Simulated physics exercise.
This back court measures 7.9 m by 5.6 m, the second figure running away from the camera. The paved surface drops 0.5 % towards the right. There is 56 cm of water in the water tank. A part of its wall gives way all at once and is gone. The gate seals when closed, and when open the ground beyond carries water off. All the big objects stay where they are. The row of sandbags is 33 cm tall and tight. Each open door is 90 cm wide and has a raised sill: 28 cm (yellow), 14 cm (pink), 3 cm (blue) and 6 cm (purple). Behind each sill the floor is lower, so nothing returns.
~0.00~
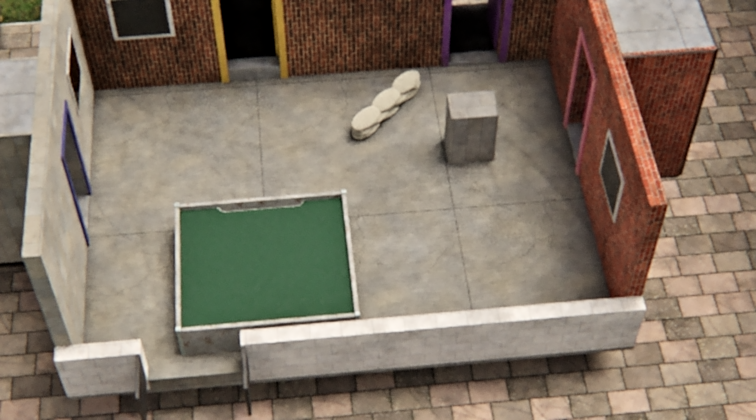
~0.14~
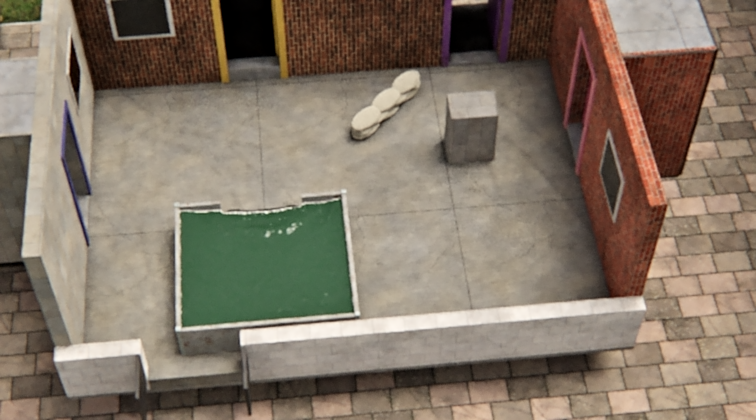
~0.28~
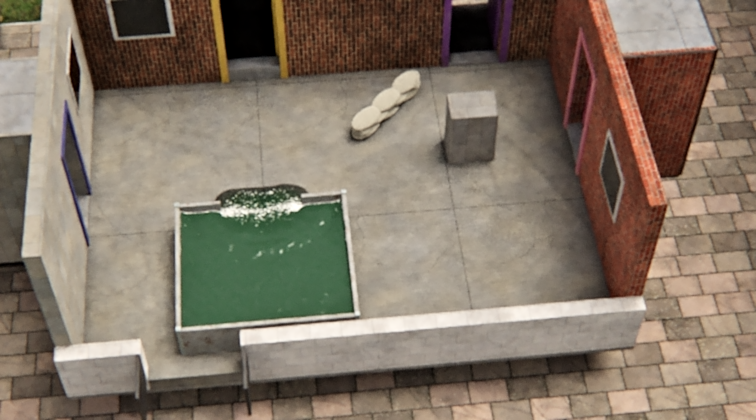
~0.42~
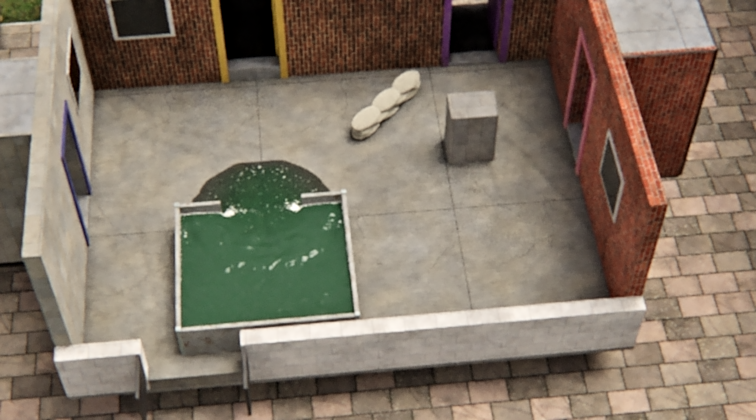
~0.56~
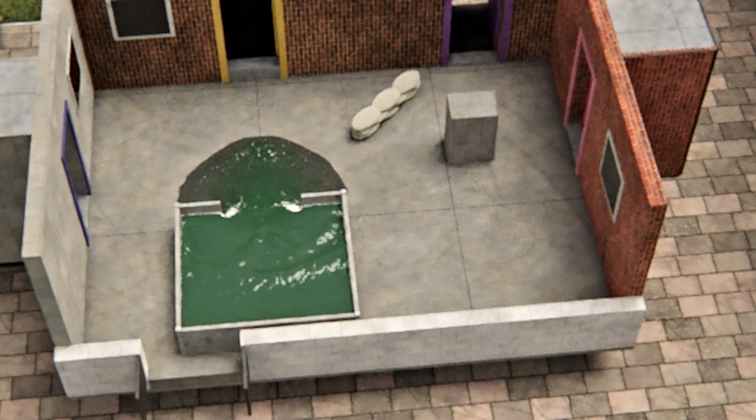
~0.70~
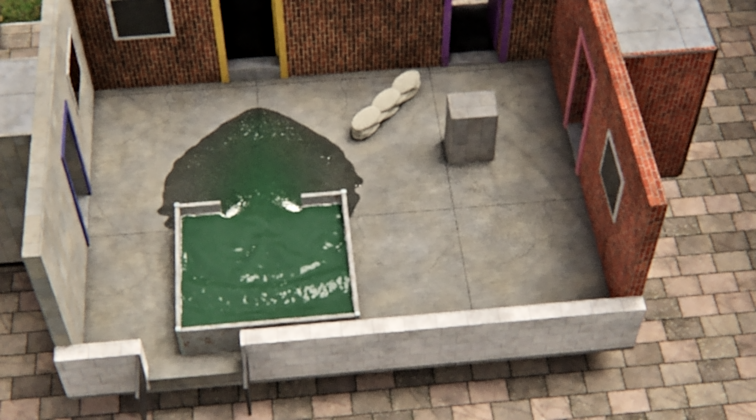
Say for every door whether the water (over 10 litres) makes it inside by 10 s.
The water let in: At the yellow door it keeps below the limit; at the pink door it keeps below the limit; at the blue door it passes the limit; at the purple door it does not reach the limit.
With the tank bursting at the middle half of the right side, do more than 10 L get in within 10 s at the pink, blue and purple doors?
Then: Pink above, blue not over, purple past it.
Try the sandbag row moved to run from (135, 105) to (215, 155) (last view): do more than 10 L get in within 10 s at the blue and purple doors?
Then: Blue above, purple past it.
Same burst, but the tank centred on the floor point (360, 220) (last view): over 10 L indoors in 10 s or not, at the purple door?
Against that limit: Purple past it.
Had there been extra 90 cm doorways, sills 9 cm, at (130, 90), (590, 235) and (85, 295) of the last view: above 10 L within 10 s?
In that order: Above, not over, not over.
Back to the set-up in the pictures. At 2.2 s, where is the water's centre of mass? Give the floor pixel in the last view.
At about (266, 216).
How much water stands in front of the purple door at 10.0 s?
Some 2.5 cm.
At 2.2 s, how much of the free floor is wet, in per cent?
About 35 per cent.
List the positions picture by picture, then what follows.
The water tank at (265, 261) is whole and still, 56 cm deep, in the first picture.
The front is at a hidden place, 0.6 m from the gap on the water tank's far side; 0.2 m2 of floor is under water; 56 cm left at the back of the water tank, in the second picture.
Water pours out on the water tank's far side and has run 0.9 m, to (301, 192); typically 9 cm deep outside, 56 cm at the water tank's back, in the third picture.
The front is at (236, 169), 1.3 m from the gap on the water tank's far side; 1.9 m2 of floor is under water; 56 cm left at the back of the water tank, in the fourth picture.
The front is at (242, 143), 1.8 m from the gap on the water tank's far side; 3.1 m2 of floor is under water; 56 cm left at the back of the water tank, in the fifth picture.
Water pours out on the water tank's far side and has run 2.4 m, to (251, 113); typically 5 cm deep outside, 54 cm at the water tank's back, in the sixth picture.
After 1.4 s water covers 25 % of the floor and is deepest (34 cm) near (261, 219); yellow door 26 cm at the sill, 0 L in, pink door not reached, blue door not reached, purple door not reached.
After 2.2 s water covers 35 % of the floor and is deepest (34 cm) near (95, 91); yellow door 27 cm at the sill, 0 L in, pink door not reached, blue door not reached, purple door not reached.
After 3.5 s water covers 45 % of the floor and is deepest (27 cm) near (387, 70); yellow door 20 cm at the sill, 0 L in, pink door not reached, blue door not reached, purple door 6 cm at the sill, 0 L in.
After 6.0 s water covers 70 % of the floor and is deepest (18 cm) near (244, 119); yellow door 18 cm at the sill, 0 L in, pink door 6 cm at the sill, 0 L in, blue door 5 cm at the sill, 4 L in, purple door 4 cm at the sill, 0 L in.
After 10.0 s water covers 95 % of the floor and is deepest (14 cm) near (83, 371); yellow door 12 cm at the sill, 0 L in, pink door 5 cm at the sill, 0 L in, blue door 5 cm at the sill, 22 L in, purple door 3 cm at the sill, 0 L in.
